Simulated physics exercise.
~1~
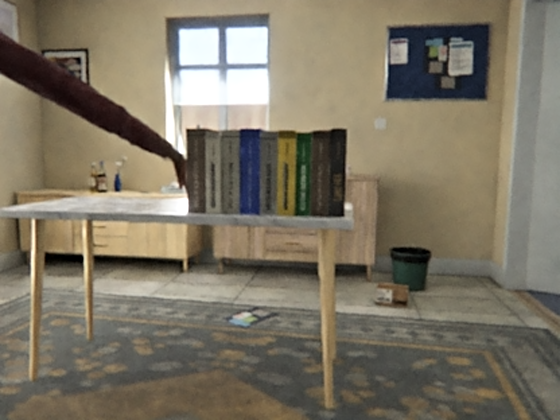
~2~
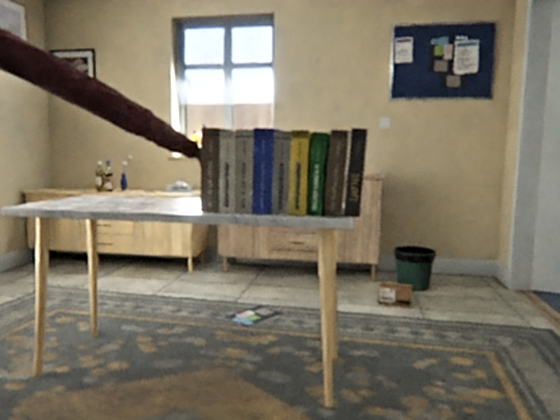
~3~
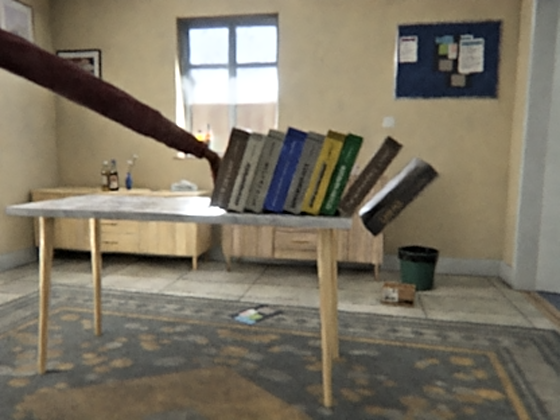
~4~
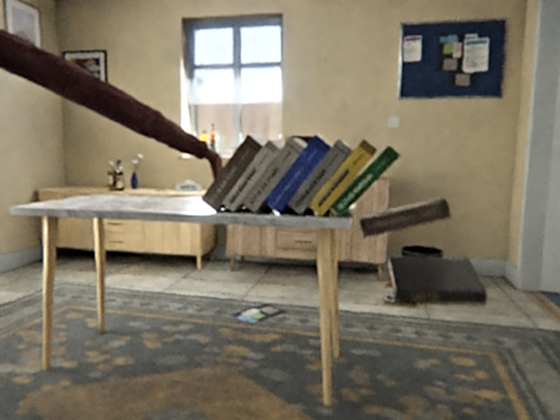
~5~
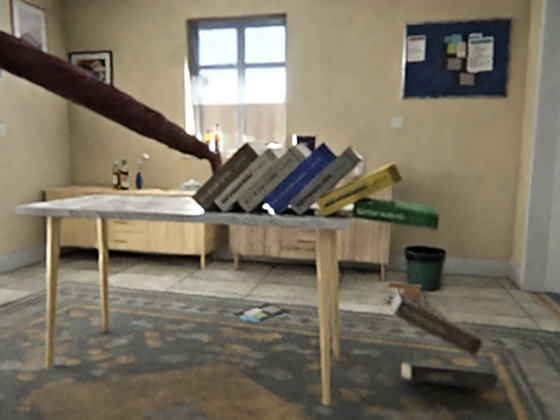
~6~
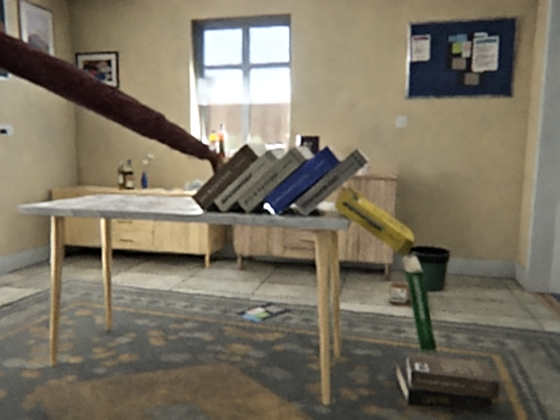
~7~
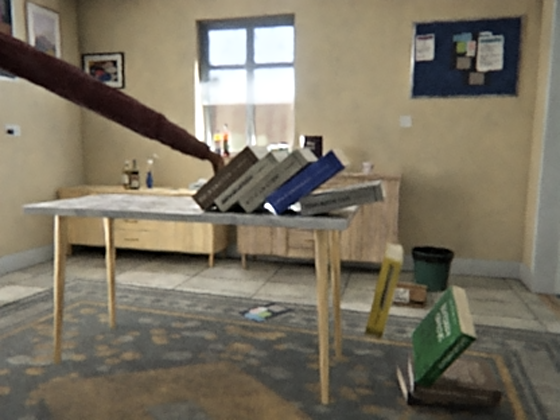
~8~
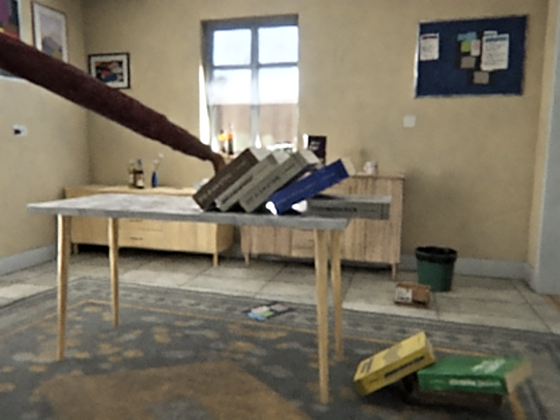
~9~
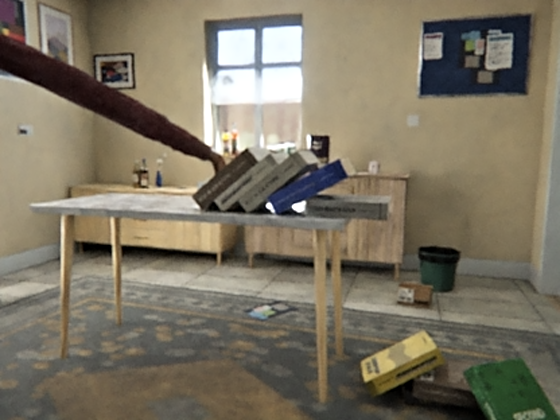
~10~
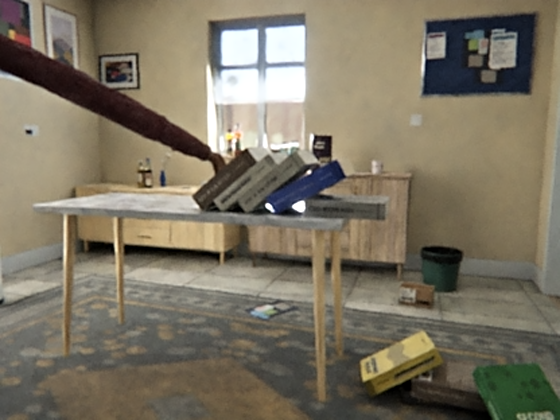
A long dark red arm reaches in from the left and pushes a row of upright box files, grey, brown, blue, yellow and green, along a pale table in a room with a window and a blue noticeboard, seen from the front by a slowly drifting camera. The row slides right, then leans over. Two dark files tip off the right end, followed by the green one and the yellow one, which tumble onto the patterned rug. The arm stops, leaving the remaining files slanted on the table, the blue one leaning low over a grey one that juts past the edge, while four lie below.
